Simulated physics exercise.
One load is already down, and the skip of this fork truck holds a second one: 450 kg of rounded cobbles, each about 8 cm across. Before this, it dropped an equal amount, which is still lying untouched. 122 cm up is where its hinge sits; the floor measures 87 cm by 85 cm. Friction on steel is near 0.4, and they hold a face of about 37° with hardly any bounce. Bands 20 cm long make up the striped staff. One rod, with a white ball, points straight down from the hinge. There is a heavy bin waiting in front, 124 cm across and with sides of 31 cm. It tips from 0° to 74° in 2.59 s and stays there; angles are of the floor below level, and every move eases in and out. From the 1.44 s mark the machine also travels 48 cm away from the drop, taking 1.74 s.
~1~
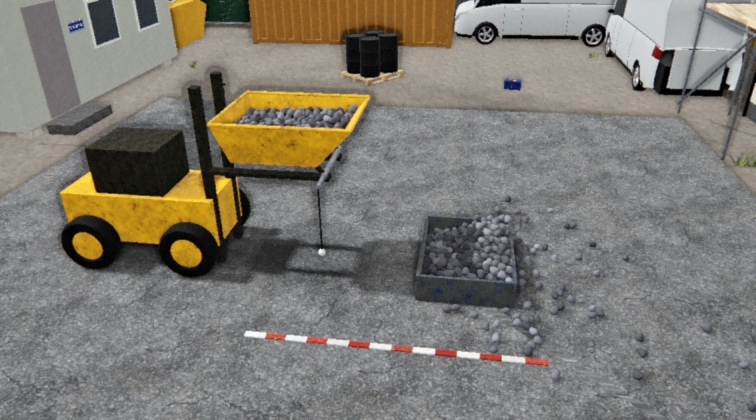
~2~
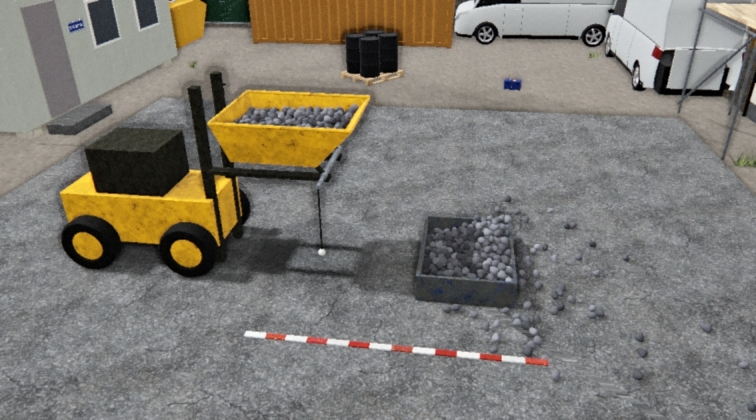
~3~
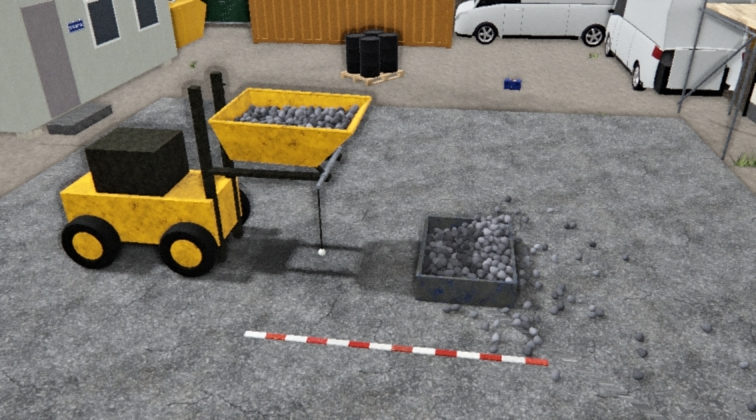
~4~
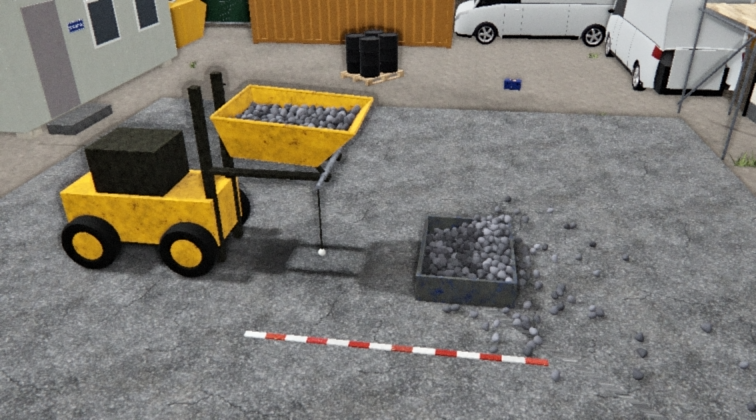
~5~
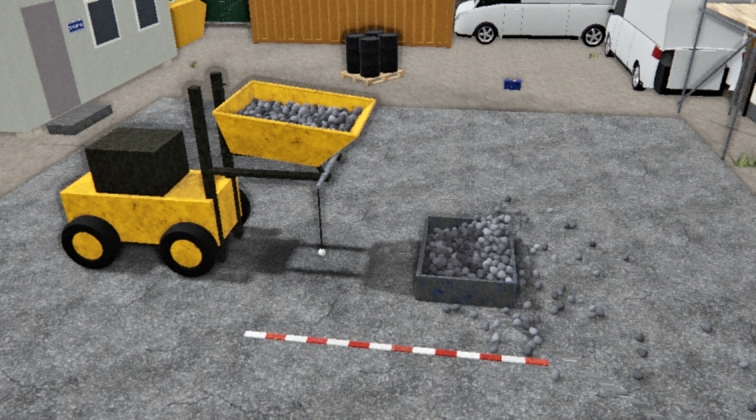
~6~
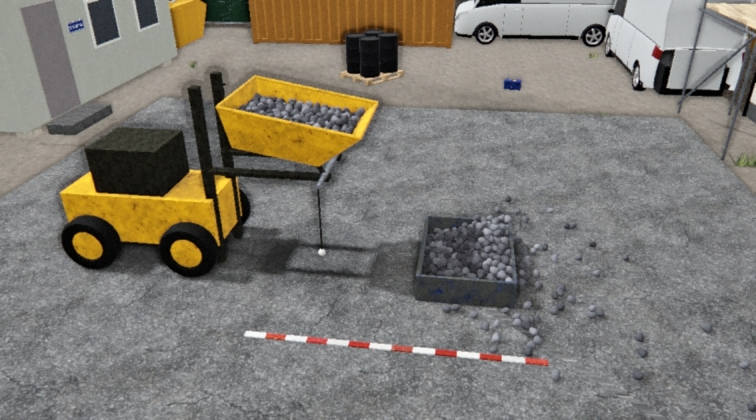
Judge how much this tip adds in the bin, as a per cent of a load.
Close to 14 parts in a hundred of a load.
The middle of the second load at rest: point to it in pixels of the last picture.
Around (399, 258) in the last picture.
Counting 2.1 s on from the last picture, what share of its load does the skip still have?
Some 20 percent, roughly.
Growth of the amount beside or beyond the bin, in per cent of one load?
My estimate is about 5 per cent of a load.
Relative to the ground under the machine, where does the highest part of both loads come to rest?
Height above ground: About 42 cm.
Then, 1.3 s after the last picture the floor is at 62°; in per cent of one load, 96 in the skip, 4 short of the bin, 88 in the bin, 11 beside or beyond the bin; the foremost stones are at (663, 326).
Then, 2.1 s after the last picture the floor is at 74°; in per cent of one load, 20 in the skip, 66 short of the bin, 102 in the bin, 12 beside or beyond the bin; the foremost stones are at (663, 326).
Then, 3.0 s after the last picture the floor is at 74°; in per cent of one load, 0 in the skip, 82 short of the bin, 103 in the bin, 14 beside or beyond the bin; the foremost stones are at (663, 326).
Then, 5.6 s after the last picture the floor is at 74°; in per cent of one load, 0 in the skip, 82 short of the bin, 103 in the bin, 14 beside or beyond the bin; the foremost stones are at (663, 326). Net gain in the bin, 14.
